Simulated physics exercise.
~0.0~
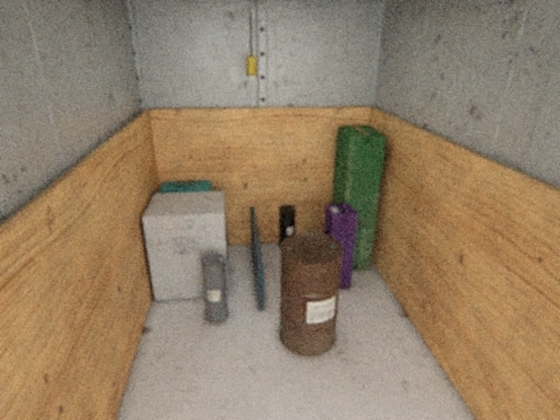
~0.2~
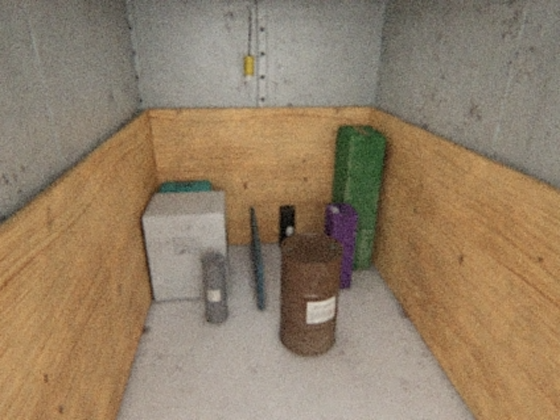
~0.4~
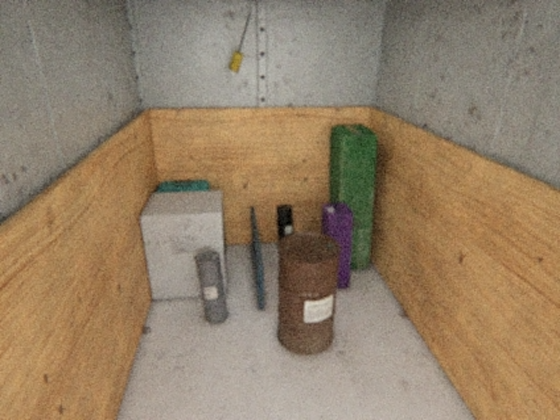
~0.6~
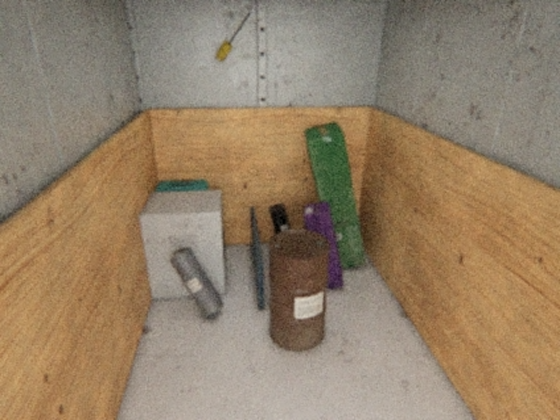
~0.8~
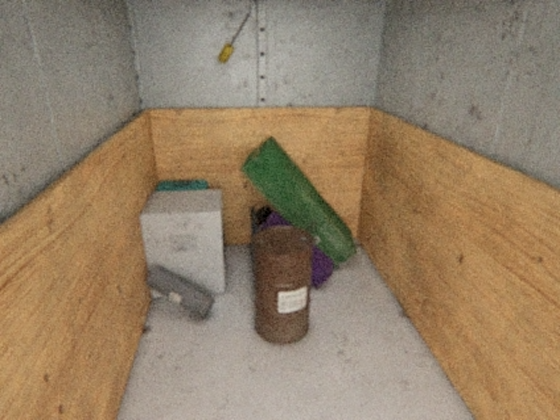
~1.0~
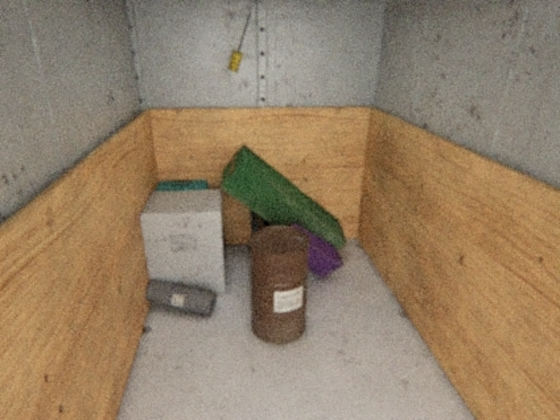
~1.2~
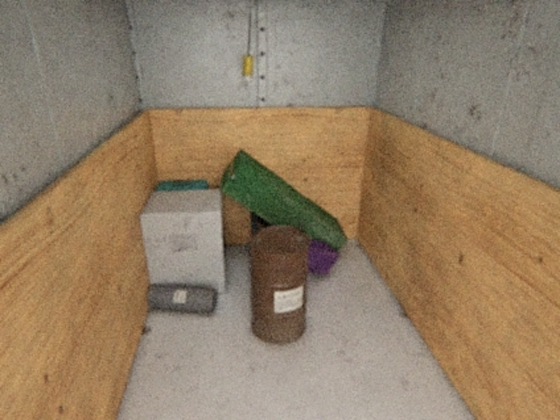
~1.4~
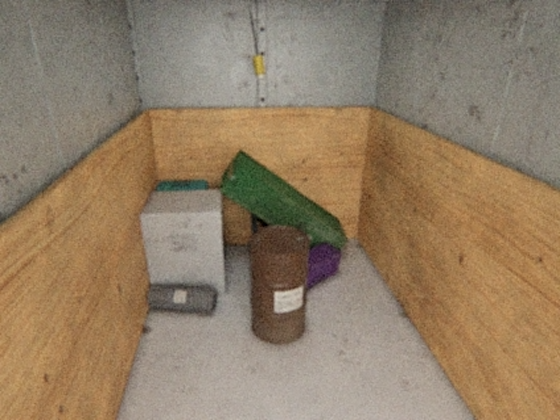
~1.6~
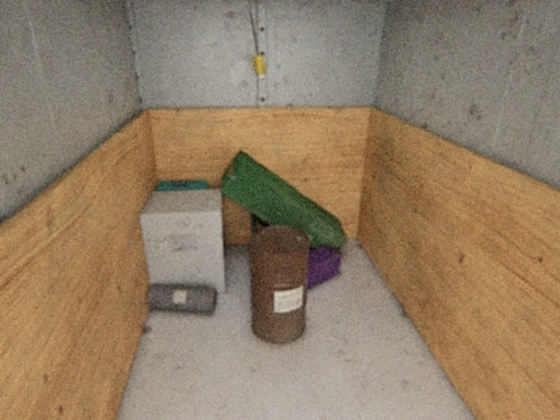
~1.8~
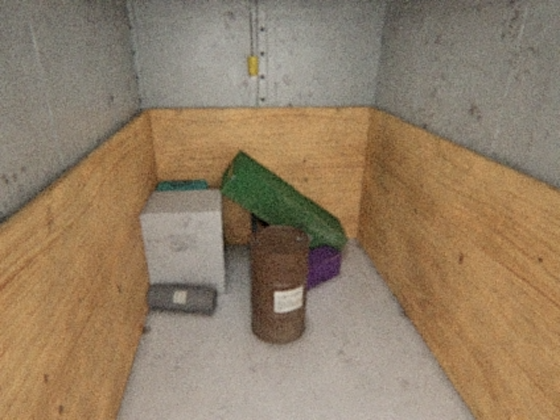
A yellow lamp swings on its cord above a plywood-sided van bay, seen from behind looking forwards, where a white appliance and turquoise case stand at left, a grey canister before them, and a brown drum, black canister, purple box and tall green box towards the right. The lamp swings left and the upright things begin to tip left. The grey canister topples onto its side by the appliance, while the drum slides left, still upright. The green box falls across the back, and the purple box tips, then drops flat. The green box ends propped at a slant, the black canister mostly hidden behind the drum.
